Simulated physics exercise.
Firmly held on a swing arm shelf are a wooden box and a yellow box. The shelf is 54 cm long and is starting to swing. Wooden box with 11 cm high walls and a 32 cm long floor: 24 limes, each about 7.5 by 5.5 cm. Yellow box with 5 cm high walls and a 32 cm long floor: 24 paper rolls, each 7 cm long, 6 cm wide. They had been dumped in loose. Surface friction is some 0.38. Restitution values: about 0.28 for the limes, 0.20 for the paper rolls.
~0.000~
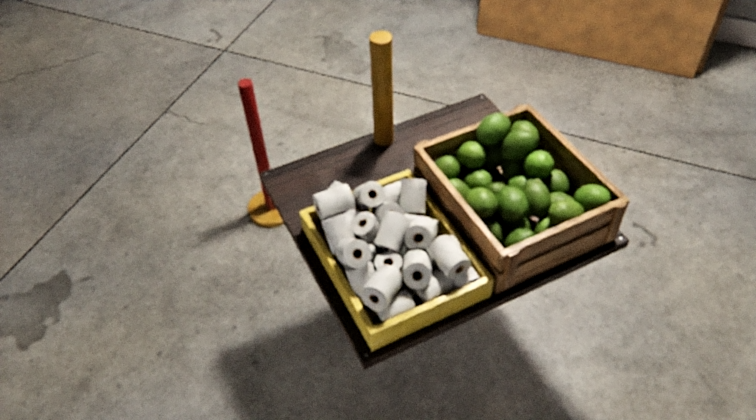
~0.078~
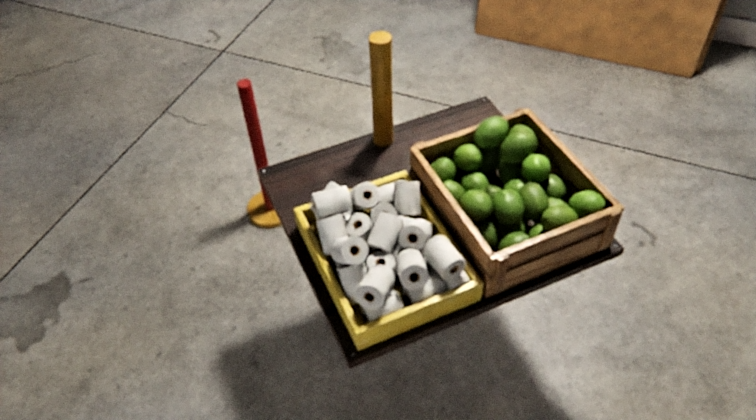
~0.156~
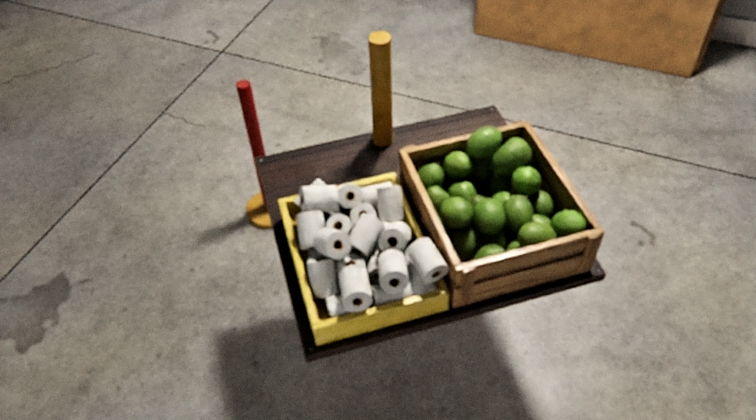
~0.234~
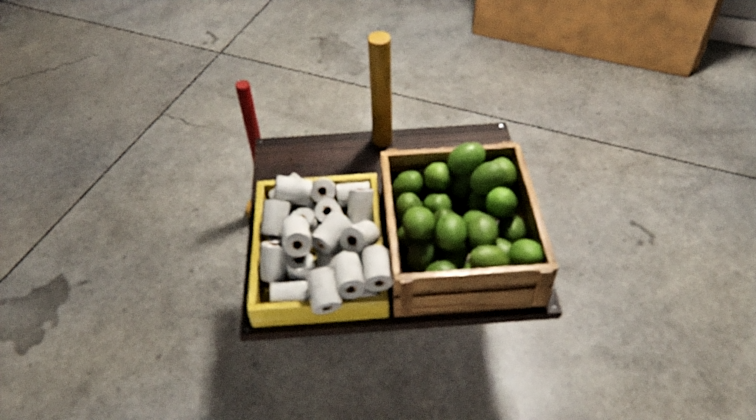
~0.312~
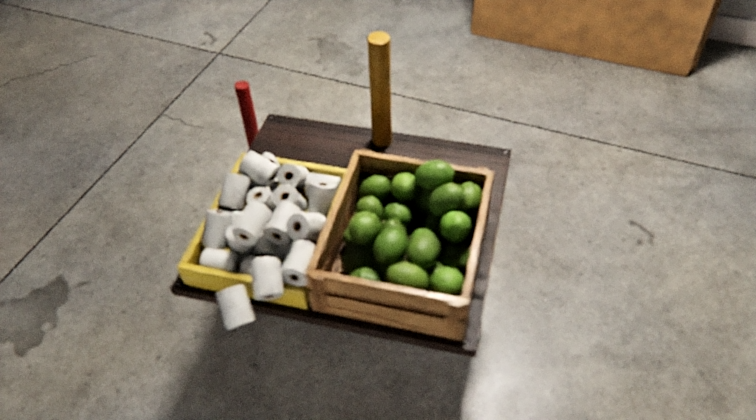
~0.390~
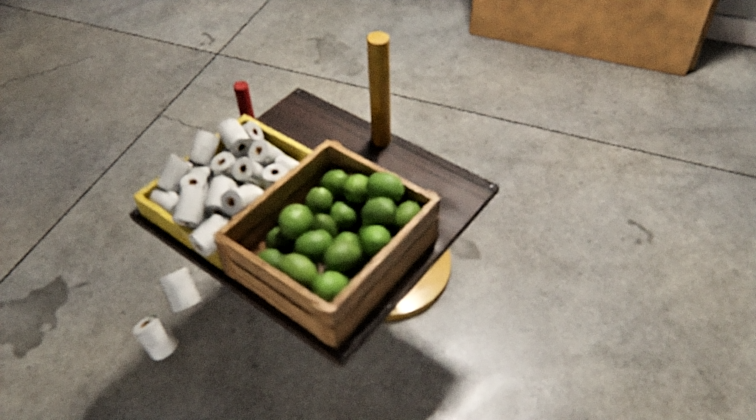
A dark shelf carrying a yellow box of white paper rolls and a wooden box of green fruit swings slowly, then faster, toward the left around a yellow post. As it turns, two rolls leave the yellow box and drop below its edge, while the green fruit stays inside.
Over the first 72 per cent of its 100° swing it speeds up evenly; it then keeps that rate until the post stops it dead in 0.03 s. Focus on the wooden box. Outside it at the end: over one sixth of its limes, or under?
Under one sixth.
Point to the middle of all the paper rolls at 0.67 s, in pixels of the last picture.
Middle approx. (202, 117).
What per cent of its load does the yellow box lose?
Loss for the yellow box - 40 per cent.
After 0.47 s, end of the swing.
After 0.55 s, the wooden box has all 24 and the yellow box is down by 9 of 24.
After 0.67 s, the wooden box has all 24 and the yellow box is down by 9 of 24.
After 0.89 s, the wooden box is down by 1 of 24 and the yellow box is down by 9 of 24.
Outcome (at 1.33 s), the wooden box is down by 1 of 24 and the yellow box is down by 9 of 24. Asked share, 1 of 24, 4 per cent.
